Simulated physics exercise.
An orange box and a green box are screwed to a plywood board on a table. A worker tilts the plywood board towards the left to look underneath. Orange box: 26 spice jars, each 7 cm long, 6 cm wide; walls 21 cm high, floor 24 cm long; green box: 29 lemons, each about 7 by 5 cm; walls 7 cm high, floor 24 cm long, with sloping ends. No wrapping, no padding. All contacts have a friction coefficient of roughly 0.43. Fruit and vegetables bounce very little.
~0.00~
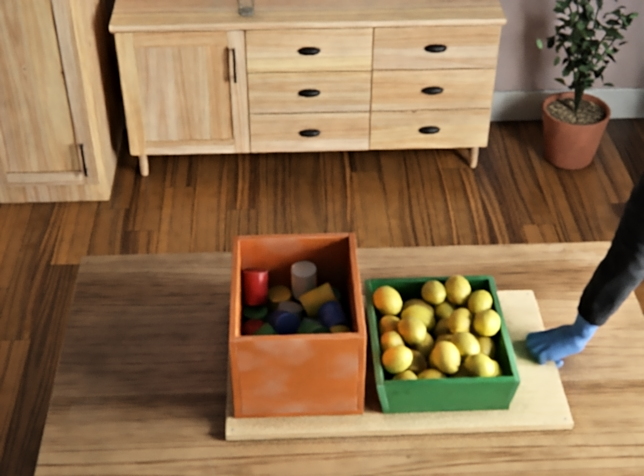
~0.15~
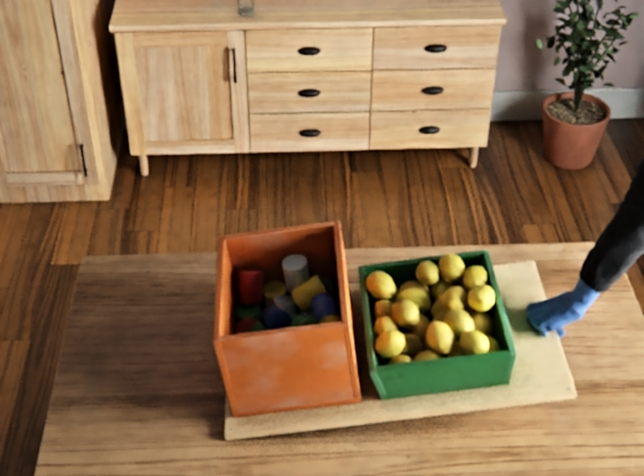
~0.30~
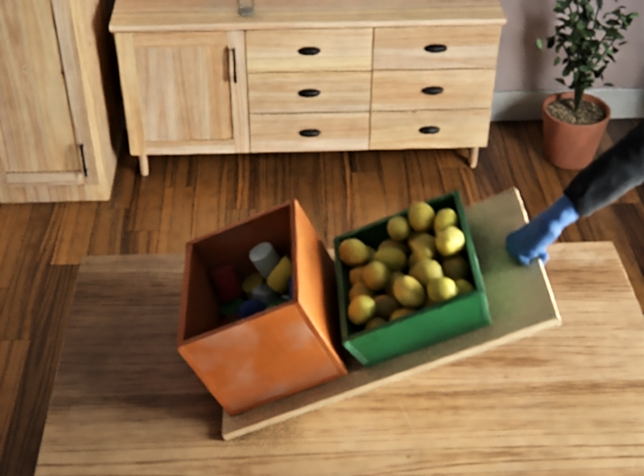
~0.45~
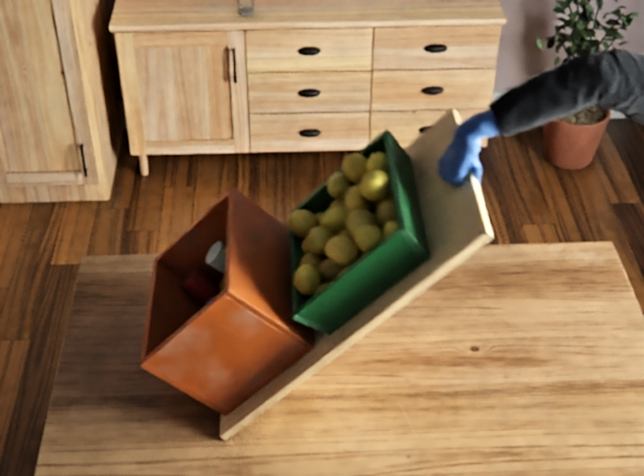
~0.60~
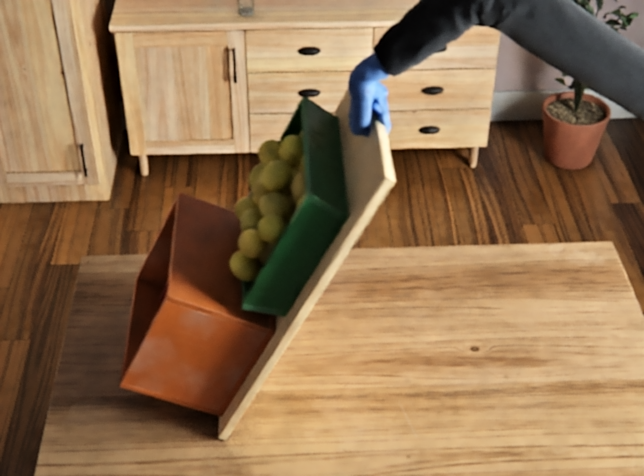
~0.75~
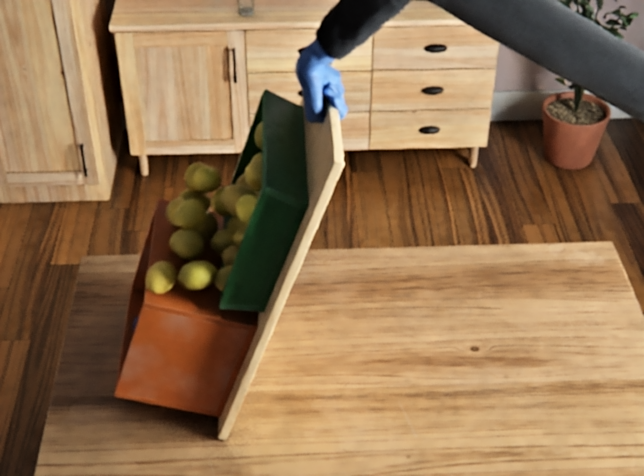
A pale board carrying two open boxes lies on a wooden table, seen from above in a room with a wooden sideboard and potted plant behind. The orange box at left holds small colourful items, and the green one at right holds yellow lemons. A blue-gloved hand lifts the board's right end steeply leftward, both boxes tilting with it, and several lemons tumble out toward the orange box while the camera stays still.
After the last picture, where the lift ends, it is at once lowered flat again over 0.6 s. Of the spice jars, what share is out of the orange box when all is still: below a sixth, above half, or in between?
Out of the orange box go fewer than one in six of the spice jars.
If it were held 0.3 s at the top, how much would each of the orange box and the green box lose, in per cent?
Then orange box 10, green box 30 per cent.
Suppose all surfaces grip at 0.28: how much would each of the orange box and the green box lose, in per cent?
Then orange box 10, green box 60 per cent.
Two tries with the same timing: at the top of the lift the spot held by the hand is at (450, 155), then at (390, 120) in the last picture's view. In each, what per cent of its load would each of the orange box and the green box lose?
Orange box 0 then 0, green box 10 then 20 per cent.
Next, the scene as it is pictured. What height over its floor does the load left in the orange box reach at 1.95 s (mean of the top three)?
Some 13 cm.
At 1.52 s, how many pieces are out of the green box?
About: Green box 16.
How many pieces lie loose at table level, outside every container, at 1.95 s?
Some 6 pieces.
After 0.94 s, tilt 54°; the orange box is down by 1 of 26 and the green box is down by 8 of 29.
After 1.18 s, tilt 14°; the orange box is down by 2 of 26 and the green box is down by 15 of 29.
After 1.52 s, tilt 0°; the orange box is down by 2 of 26 and the green box is down by 15 of 29.
When it is over (at 1.95 s), the orange box is down by 2 of 26 and the green box is down by 15 of 29. Asked share, 2 of 26, 8 per cent.
